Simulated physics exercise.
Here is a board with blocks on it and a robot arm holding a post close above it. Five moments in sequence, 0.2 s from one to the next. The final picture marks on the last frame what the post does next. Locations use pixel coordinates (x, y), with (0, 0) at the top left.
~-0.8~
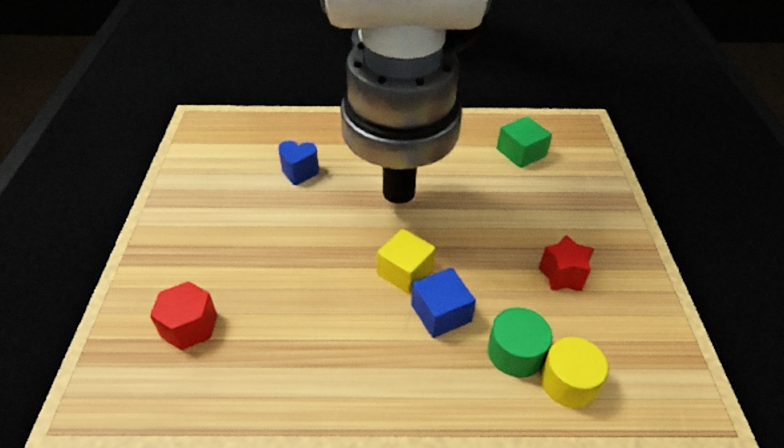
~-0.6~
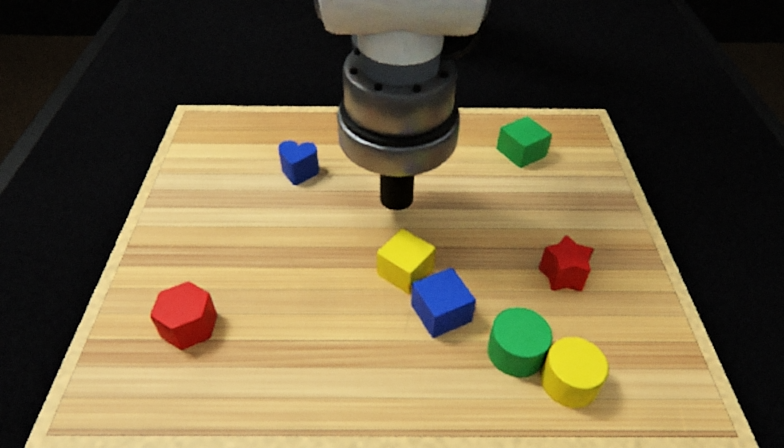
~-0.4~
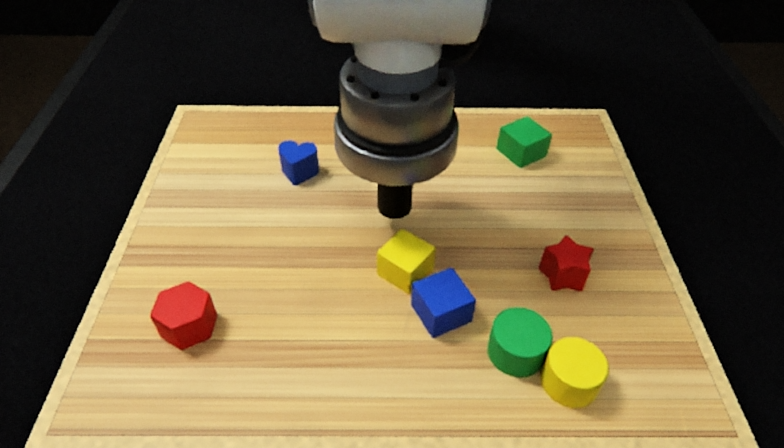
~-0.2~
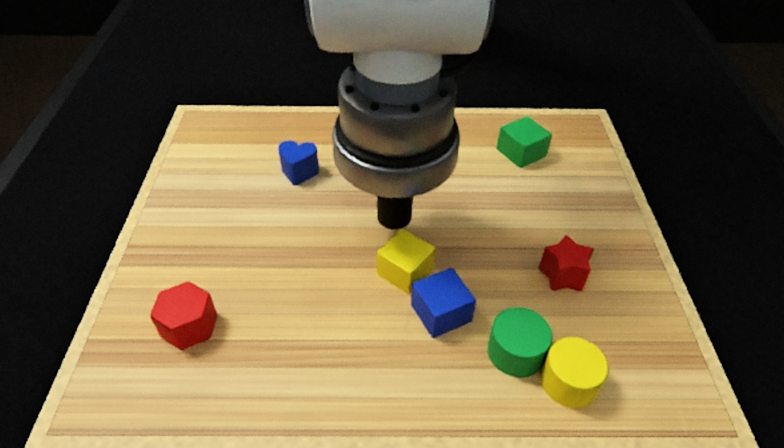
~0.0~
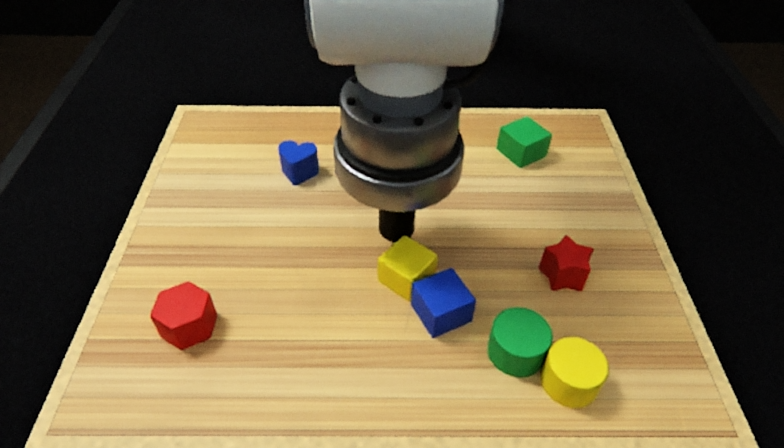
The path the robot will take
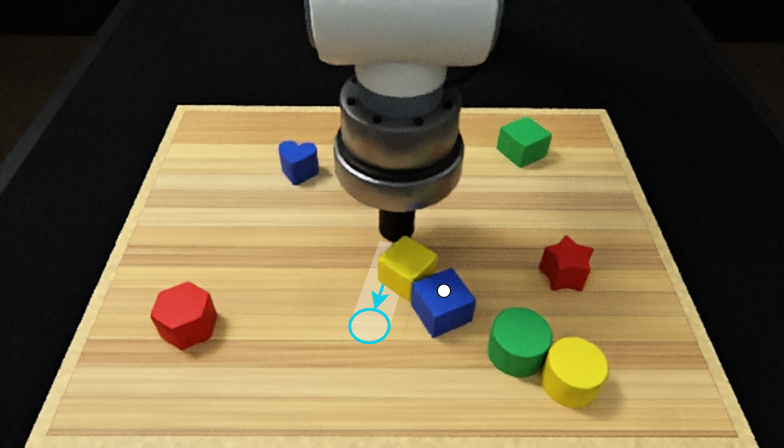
A robot arm with a black post moved slowly toward the yellow square block on a wooden board of colorful blocks, then nudged it very slightly, while the other blocks stayed where they were.
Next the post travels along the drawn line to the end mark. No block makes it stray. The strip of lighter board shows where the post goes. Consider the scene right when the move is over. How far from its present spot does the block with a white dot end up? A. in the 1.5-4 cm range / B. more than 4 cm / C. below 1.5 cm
Answer: A.
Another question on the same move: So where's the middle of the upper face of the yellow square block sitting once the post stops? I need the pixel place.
Near (410, 331).
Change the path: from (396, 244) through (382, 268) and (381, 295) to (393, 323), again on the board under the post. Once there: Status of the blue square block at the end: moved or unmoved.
From what I can tell, it won't keep its place.
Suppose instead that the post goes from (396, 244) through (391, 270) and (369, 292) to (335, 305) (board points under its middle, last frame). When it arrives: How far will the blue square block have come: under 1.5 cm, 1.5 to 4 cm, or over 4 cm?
It ends 1.5 to 4 cm from its spot.
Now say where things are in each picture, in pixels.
In the first frame, lower end of the post (399, 193), tops of blocks, yellow square block (406, 249), blue square block (444, 291).
In the second frame, post (397, 199), blocks as before.
In the third frame, post (395, 207), blocks as before.
In the fourth frame, post (394, 218), blocks as before.
In the fifth frame, post (397, 230), yellow square block (408, 256), blue square block (444, 291).
The drawn path runs in a line from (396, 244) to (369, 326); the dot is on the blue square block.
The first path, step by step. One third of the way, post (388, 255); yellow square block (406, 284); blue square block (448, 304), turned 30° anticlockwise.
Two thirds of the way, post (379, 283); yellow square block (409, 310), turned 30° anticlockwise; blue square block (458, 315), turned 55° anticlockwise.
At the end, post (369, 312); yellow square block (410, 331), turned 60° anticlockwise; blue square block (462, 318), turned 70° anticlockwise.
